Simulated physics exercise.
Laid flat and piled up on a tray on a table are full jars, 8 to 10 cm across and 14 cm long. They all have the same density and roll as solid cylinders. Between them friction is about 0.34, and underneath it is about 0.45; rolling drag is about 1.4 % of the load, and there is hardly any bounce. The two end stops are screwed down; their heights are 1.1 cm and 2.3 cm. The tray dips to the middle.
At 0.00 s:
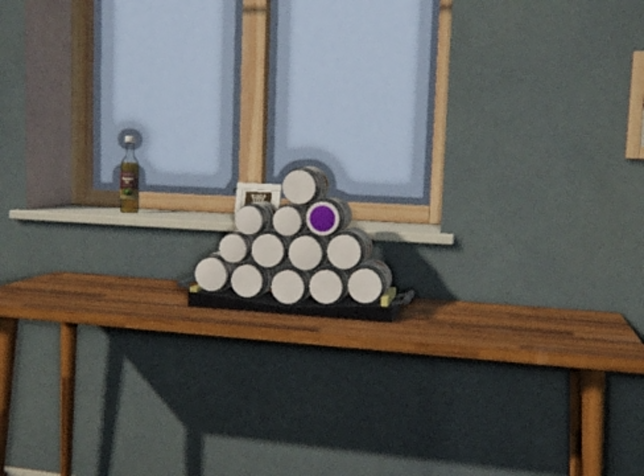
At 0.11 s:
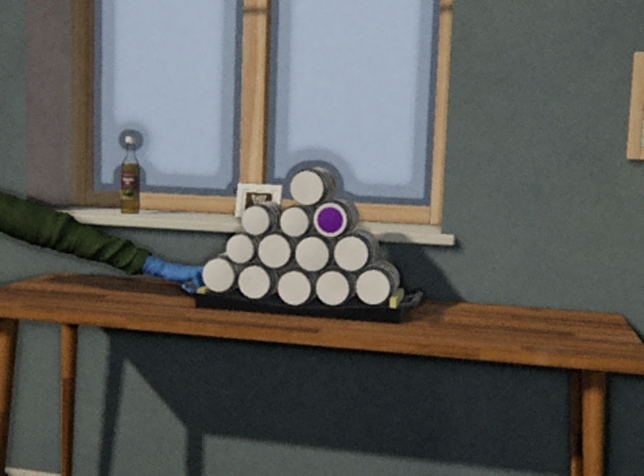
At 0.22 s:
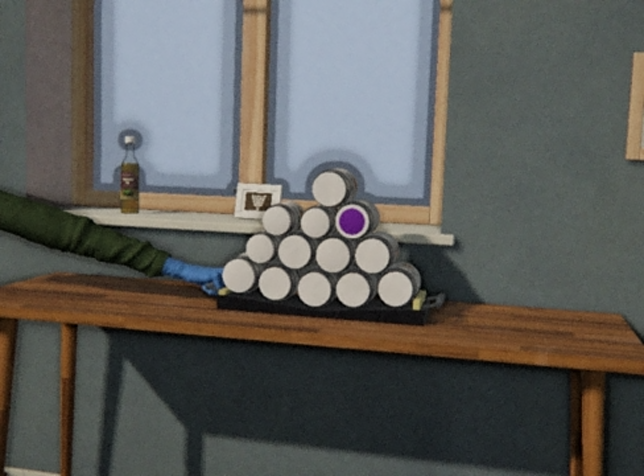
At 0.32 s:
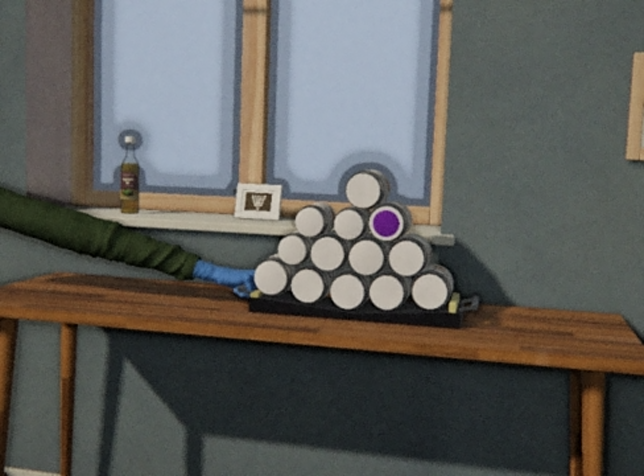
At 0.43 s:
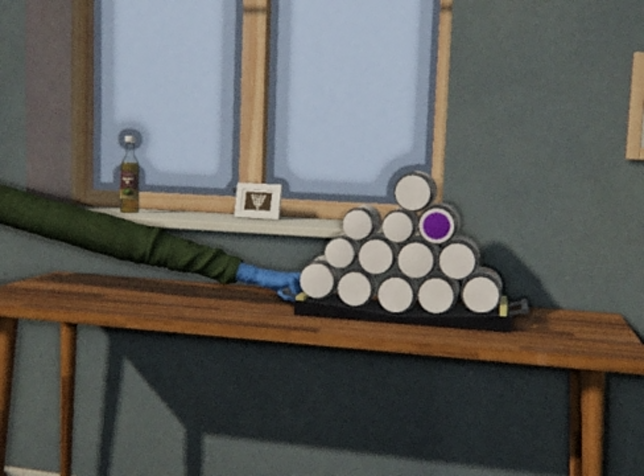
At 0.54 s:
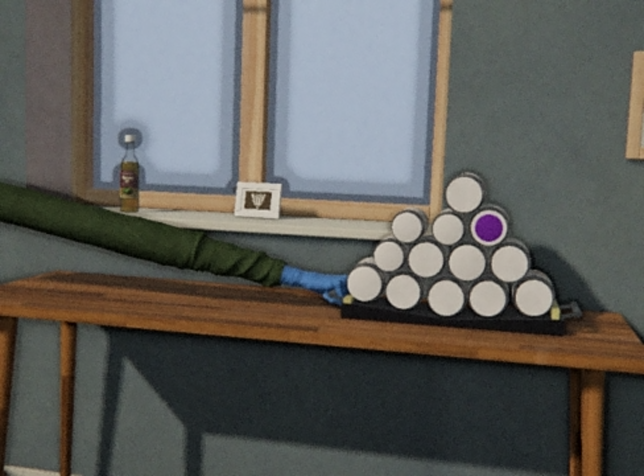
A blue-gloved hand on a green-sleeved arm reaches in from the left and pushes a dark tray of stacked white-ended jars, one with a purple end, rightward along a wooden table, the pile keeping its shape.
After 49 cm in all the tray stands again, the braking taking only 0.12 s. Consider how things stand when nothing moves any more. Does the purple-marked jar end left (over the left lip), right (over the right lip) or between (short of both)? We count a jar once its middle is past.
The purple-marked jar ends right.
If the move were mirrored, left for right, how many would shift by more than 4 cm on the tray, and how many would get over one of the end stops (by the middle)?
Shift count 12, out count 4.
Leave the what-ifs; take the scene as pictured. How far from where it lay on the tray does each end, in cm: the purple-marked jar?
Result for the purple-marked jar: 24.
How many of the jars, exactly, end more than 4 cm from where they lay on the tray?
The number is 3.
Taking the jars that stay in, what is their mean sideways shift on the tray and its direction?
Rightwards, by about 1 cm.
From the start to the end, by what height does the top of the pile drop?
About 9 cm.
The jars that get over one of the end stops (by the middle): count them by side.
The left side has 0 and the right side 2.
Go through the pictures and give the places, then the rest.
In the first picture, 13 jars, 5 on the base, highest (299, 187); purple (323, 219); left lip (1.1 cm) (193, 288); right lip (2.3 cm) (385, 297).
The second picture shows tray 1.9 cm to the right; stops (201, 289) and (393, 299); pile unchanged; bottom ones (218, 276) (254, 282) (294, 288) (332, 288) (373, 288).
The third picture shows tray 8 cm to the right; stops (222, 291) and (417, 300); 5 jars slipping.
The fourth picture shows tray 16 cm to the right; stops (254, 293) and (453, 303); 8 jars slipping.
The fifth picture shows tray 28 cm to the right; stops (300, 296) and (504, 307); 6 jars slipping.
The sixth picture shows tray 40 cm to the right; stops (347, 299) and (556, 310); 1 jar slipping; purple (489, 228).
After 0.65 s, tray 49 cm along; 0 now displaced over 4 cm; not one over the end stops; purple 1.7 cm right and 1.1 cm up (moves measured on the tray).
After 0.86 s, tray 49 cm along; 3 now displaced over 4 cm; 1 over the right lip; purple 13 cm right.
After 1.05 s, tray 49 cm along; 3 now displaced over 4 cm; 2 over the right lip; purple 20 cm right and 12 cm down.
In the end, by 1.6 s, 3 moved over 4 cm; 2 over the right lip; purple 20 cm right and 13 cm down; top of the pile 25 cm high, from 35 cm.
